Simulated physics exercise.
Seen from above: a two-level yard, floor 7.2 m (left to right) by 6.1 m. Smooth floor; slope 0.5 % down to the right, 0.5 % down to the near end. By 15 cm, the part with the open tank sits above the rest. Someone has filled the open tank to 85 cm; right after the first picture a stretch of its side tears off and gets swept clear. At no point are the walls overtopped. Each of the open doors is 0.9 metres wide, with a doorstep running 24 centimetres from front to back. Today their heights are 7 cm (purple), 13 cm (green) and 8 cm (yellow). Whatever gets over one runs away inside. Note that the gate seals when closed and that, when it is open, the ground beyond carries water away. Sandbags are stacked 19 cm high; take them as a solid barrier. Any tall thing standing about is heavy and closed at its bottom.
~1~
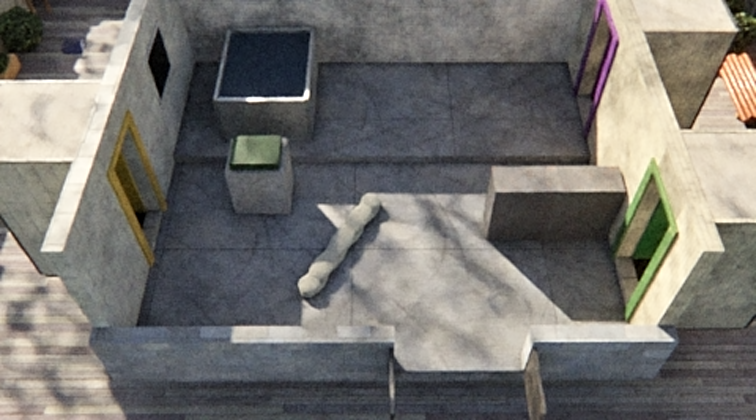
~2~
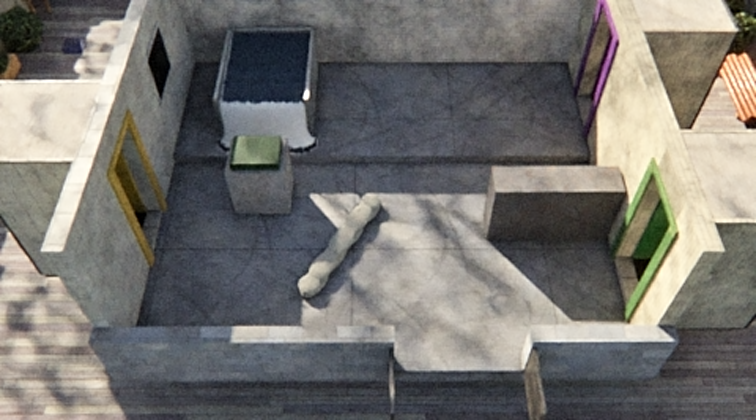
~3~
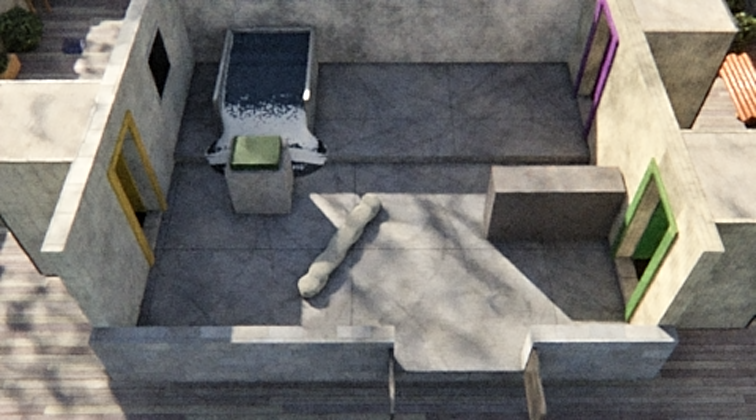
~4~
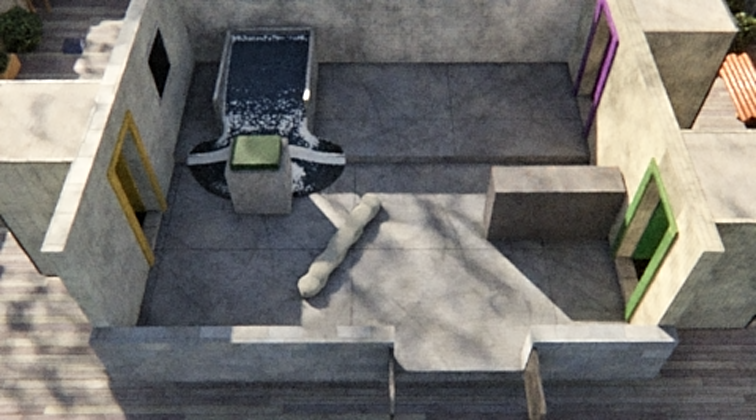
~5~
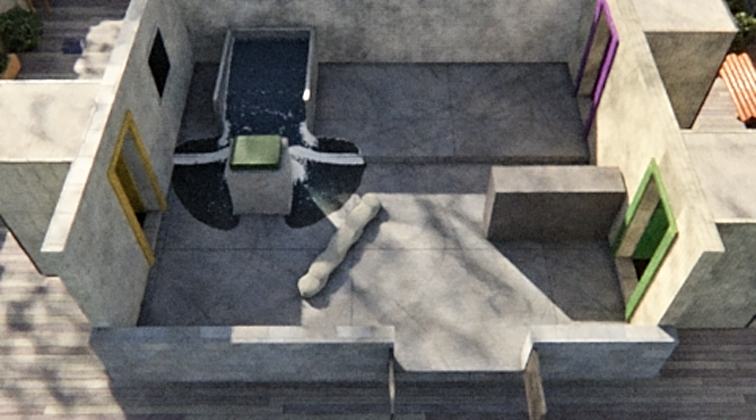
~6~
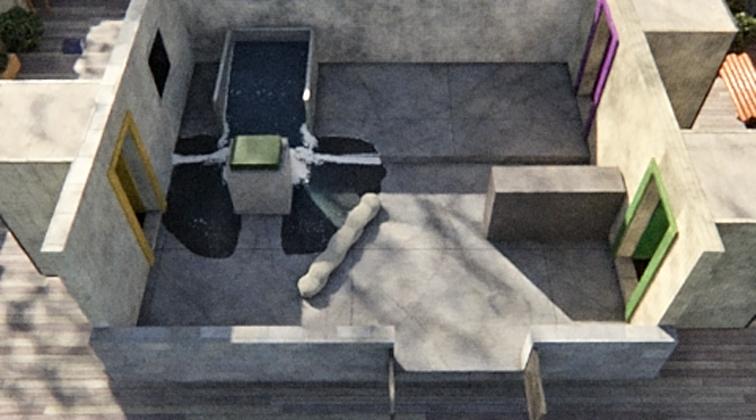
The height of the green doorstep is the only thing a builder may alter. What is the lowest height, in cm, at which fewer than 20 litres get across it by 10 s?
12 cm.
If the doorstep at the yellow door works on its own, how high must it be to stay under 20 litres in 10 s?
Roughly 18 cm at yellow.
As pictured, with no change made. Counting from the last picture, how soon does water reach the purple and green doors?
The purple door at 2.8 s and the green door at 2.4 s.
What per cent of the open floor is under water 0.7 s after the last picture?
Close to 25 per cent of it is wet.
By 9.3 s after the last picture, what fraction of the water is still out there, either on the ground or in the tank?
Water still present: Approx. 86 %.
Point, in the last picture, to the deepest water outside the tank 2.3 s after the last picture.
Near pixel (130, 355).
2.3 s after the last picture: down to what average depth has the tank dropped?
About 14 centimetres on average.
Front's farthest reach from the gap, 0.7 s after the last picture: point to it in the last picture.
Around pixel (130, 355).
Then, 0.7 s after the last picture water covers 25 % of the floor, deepest (64 cm) near (268, 172); it has not reached the green door.
Then, 2.3 s after the last picture water covers 60 % of the floor, deepest (36 cm) near (130, 355); it has not reached the green door.
Then, 9.3 s after the last picture water covers 65 % of the floor, deepest (11 cm) near (626, 354); 10 cm at the green door, 14 litres in over its 13 cm doorstep.
At the green door as built, the water peaked near 19 cm, 4.7 s after the last picture.
With a doorstep of 10.5 cm, 30 litres would have come in within the 10 s; with 14 cm, 9 litres. So under 20 litres takes about 12 cm.
